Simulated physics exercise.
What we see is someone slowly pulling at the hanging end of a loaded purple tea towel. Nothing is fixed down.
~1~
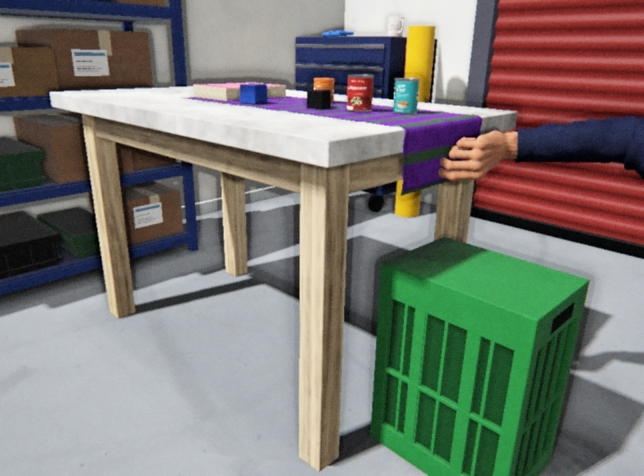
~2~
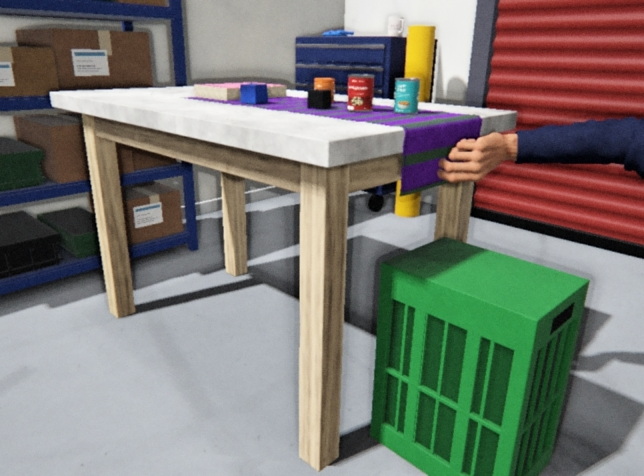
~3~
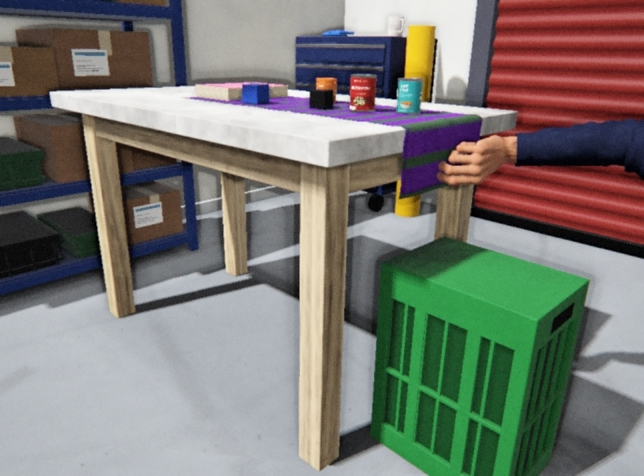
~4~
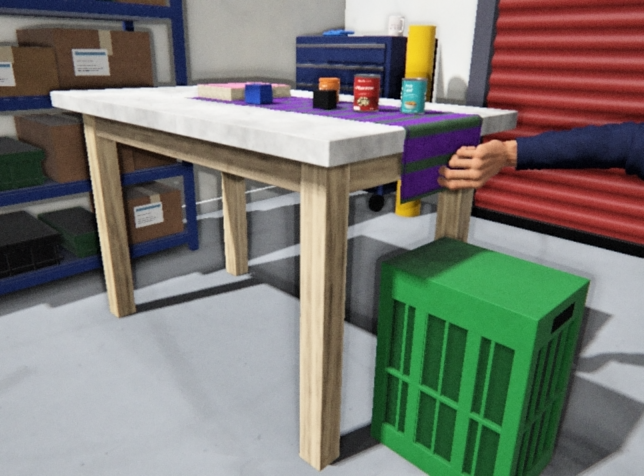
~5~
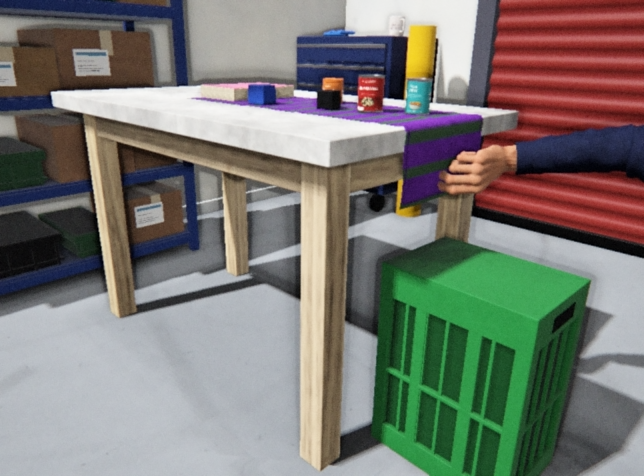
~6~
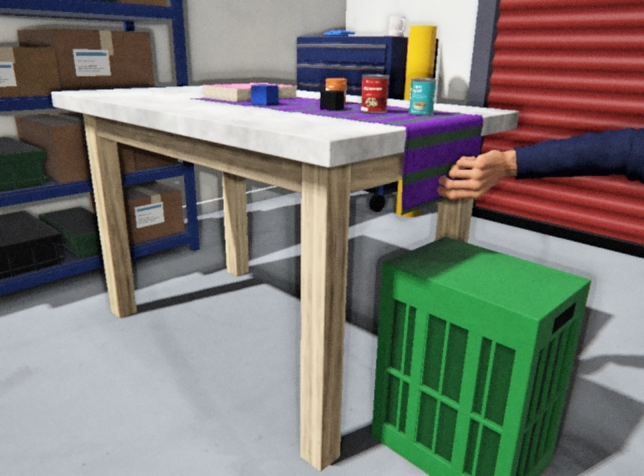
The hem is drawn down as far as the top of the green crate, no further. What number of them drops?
The count of fallen things is one.
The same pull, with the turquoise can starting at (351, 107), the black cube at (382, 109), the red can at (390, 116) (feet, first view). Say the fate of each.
The turquoise can stays on, the black cube does not fall, the red can falls.
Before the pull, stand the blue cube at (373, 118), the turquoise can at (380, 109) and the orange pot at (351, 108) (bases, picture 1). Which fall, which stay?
The blue cube tumbles off; the turquoise can survives; the orange pot remains up.
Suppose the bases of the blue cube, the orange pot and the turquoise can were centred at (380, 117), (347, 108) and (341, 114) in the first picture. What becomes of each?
The blue cube goes over; the orange pot stays on; the turquoise can remains up.
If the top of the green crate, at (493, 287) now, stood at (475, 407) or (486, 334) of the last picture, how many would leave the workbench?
The count: 4 and 2.
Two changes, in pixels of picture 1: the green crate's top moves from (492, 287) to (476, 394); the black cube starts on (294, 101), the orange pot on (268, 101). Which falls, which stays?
The black cube survives, the orange pot holds on.
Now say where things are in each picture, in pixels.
Hem (400, 196); turquoise can (407, 78); red can (361, 75); black cube (319, 90); orange pot (324, 79); blue cube (253, 84); top of the crate (492, 287), in the first frame.
Hem (399, 196); turquoise can (408, 78), in the second frame.
Hem (398, 199); red can (364, 75), in the third frame.
Hem (400, 205); black cube (325, 90); top of the crate (492, 287), in the fourth frame.
Hem (399, 209); orange pot (333, 79), in the fifth frame.
Hem (401, 215); turquoise can (424, 79); red can (376, 75); black cube (332, 91); orange pot (337, 79); blue cube (265, 85), in the sixth frame.
Early on, hem on the crate; all still up.
Midway, hem on the crate; turquoise can gone.
Finally, hem on the crate; turquoise can gone. It carries off one.
